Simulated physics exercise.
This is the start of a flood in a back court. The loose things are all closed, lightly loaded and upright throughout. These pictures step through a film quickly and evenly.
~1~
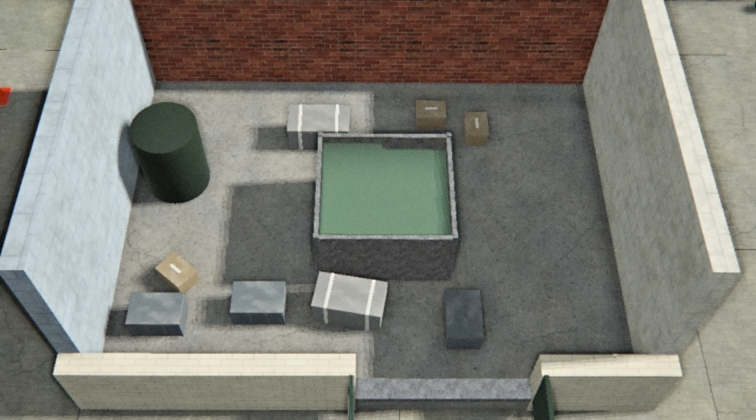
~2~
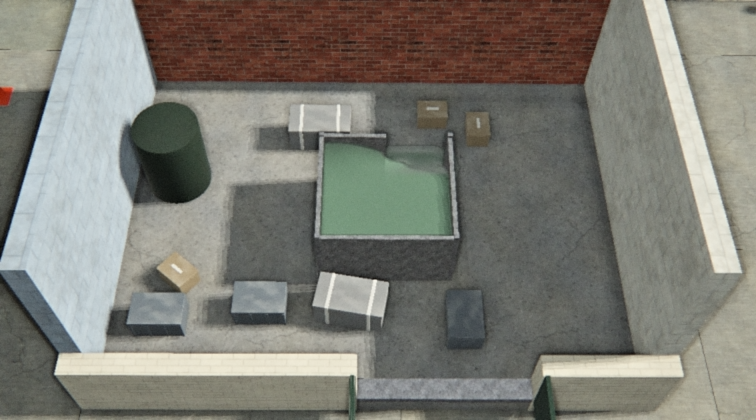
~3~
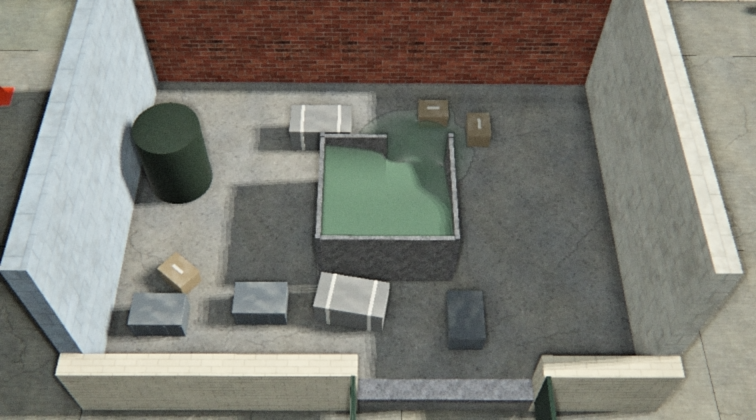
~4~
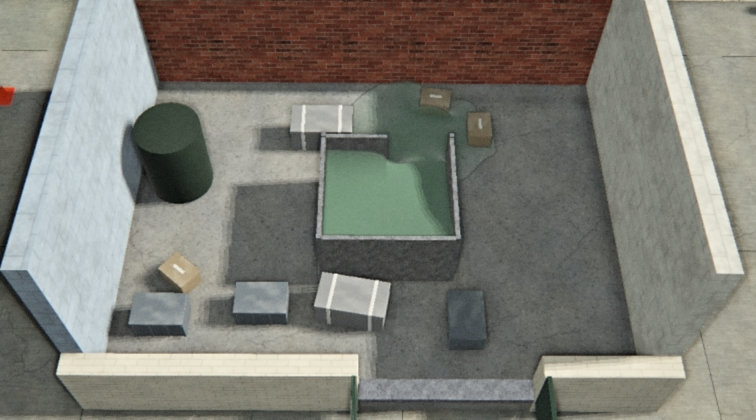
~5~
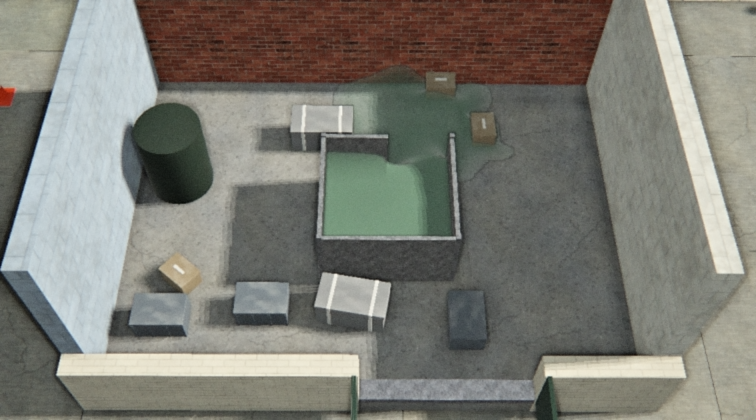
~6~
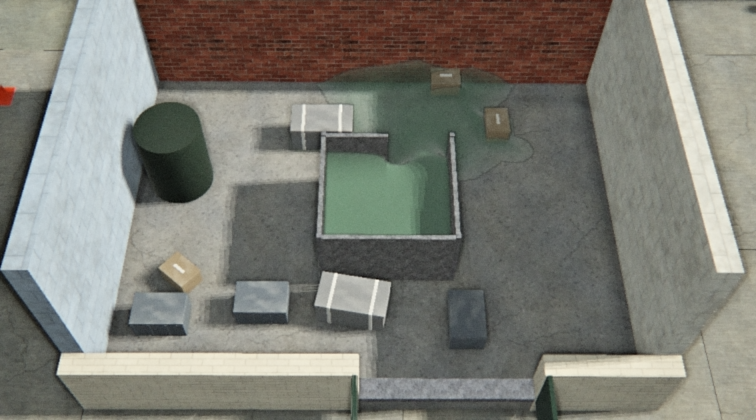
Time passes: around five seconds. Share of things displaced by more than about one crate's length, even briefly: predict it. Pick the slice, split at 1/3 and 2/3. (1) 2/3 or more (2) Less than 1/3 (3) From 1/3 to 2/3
2.
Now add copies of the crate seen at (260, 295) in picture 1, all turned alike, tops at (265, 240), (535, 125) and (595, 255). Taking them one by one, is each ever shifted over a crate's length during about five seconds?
In order: Hardly budges, shoved clear, then shoved clear.
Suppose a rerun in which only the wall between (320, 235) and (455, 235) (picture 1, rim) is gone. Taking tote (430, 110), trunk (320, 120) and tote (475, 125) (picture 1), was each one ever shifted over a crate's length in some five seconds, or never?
In turn: Stayed within it, stayed within it, stayed within it.
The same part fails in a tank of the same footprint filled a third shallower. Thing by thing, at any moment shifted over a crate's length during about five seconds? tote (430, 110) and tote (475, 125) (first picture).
In that order: Shifted that much, moved that far.
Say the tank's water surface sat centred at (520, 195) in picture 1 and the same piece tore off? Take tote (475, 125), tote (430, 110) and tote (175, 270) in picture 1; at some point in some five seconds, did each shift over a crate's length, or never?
Item one travelled far enough, item two travelled far enough, item three not displaced far.
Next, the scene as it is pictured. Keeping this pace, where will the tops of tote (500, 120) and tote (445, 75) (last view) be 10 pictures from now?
Expect them at roughly (558, 178) and roughly (536, 78).
A moment on, 2 of 8 are well off their spots; 1 afloat.
Next, 2 of 8 are well off their spots; 1 afloat.
Later, 2 of 8 are well off their spots; 1 afloat.
In the end, 2 of 8 are well off their spots, and 2 have been at some point; 0 afloat.
